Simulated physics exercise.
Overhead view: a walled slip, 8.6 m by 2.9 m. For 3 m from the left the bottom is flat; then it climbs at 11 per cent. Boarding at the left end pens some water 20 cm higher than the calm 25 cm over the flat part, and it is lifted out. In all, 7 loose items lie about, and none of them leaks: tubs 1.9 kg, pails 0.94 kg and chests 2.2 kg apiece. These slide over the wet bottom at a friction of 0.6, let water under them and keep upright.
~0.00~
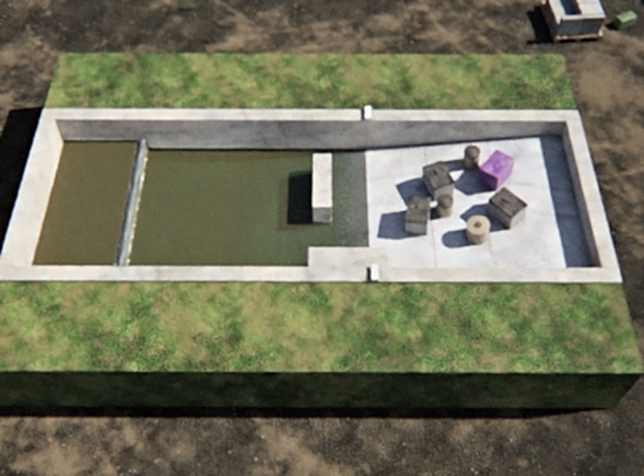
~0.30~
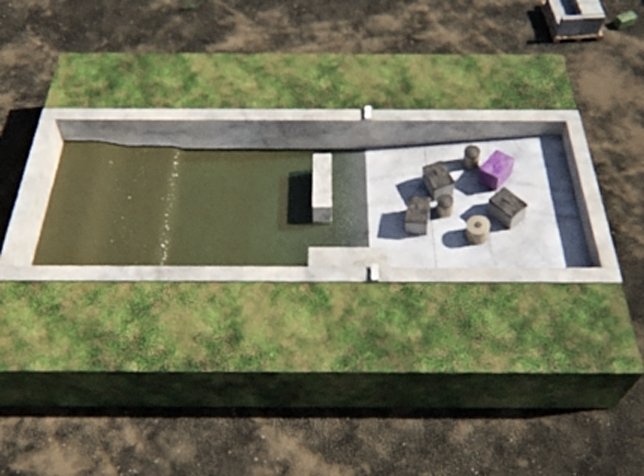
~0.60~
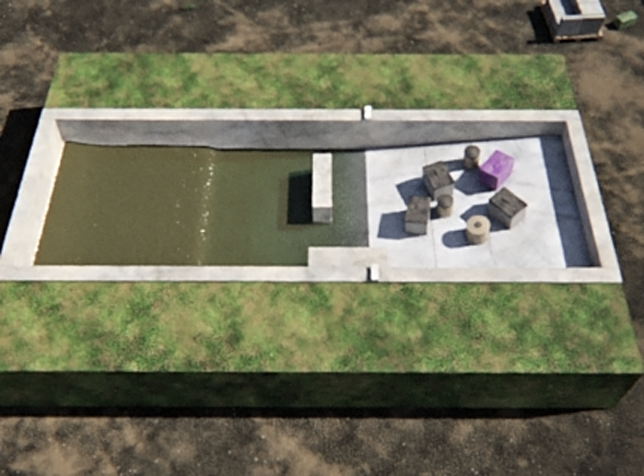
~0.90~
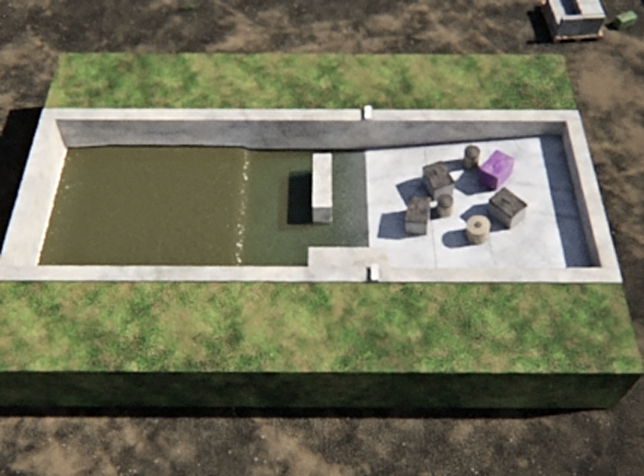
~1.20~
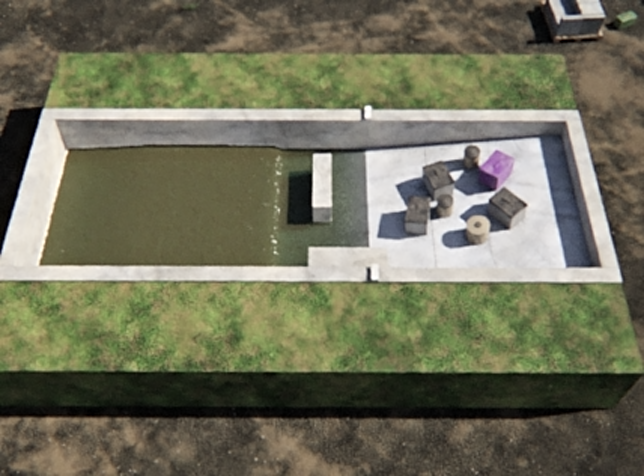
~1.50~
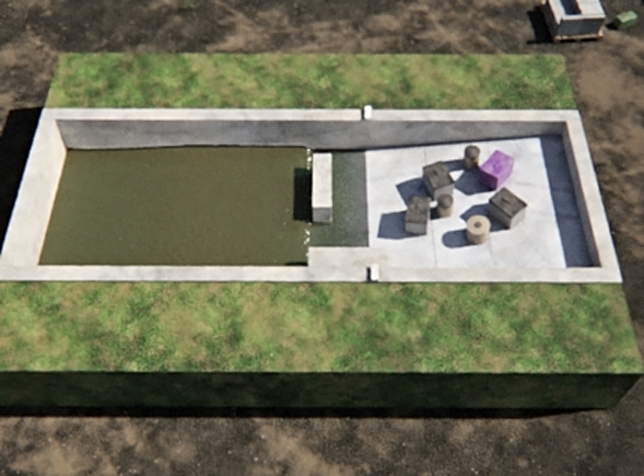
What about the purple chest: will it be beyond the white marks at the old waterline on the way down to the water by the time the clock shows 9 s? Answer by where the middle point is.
Looks like it does not reach the old waterline.
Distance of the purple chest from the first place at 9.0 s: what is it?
I'd estimate some 0 centimetres.
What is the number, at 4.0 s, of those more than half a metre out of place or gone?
By that time the total stands at 1.
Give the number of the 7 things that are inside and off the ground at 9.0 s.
I'd say 4 of them.
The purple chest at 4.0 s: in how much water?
1 cm, roughly.
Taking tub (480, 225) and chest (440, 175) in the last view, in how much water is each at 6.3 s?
Some 0 cm at the first, some 5 cm at the second.
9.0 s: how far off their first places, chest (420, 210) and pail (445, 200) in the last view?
Net displacement, in order: 200 cm; 300 cm.
After 2.1 s the purple chest is near (500, 163), 0.0 m from its start, aground; 0 of 7 are over the mark; 0 afloat.
After 4.0 s the purple chest is near (500, 163), 0.0 m from its start, aground; 0 of 7 are over the mark; 3 afloat.
After 6.3 s the purple chest is near (501, 163), 0.0 m from its start, aground; 2 of 7 are over the mark; 3 afloat.
After 9.0 s the purple chest is near (501, 163), 0.0 m from its start, aground; 4 of 7 are over the mark; 4 afloat.
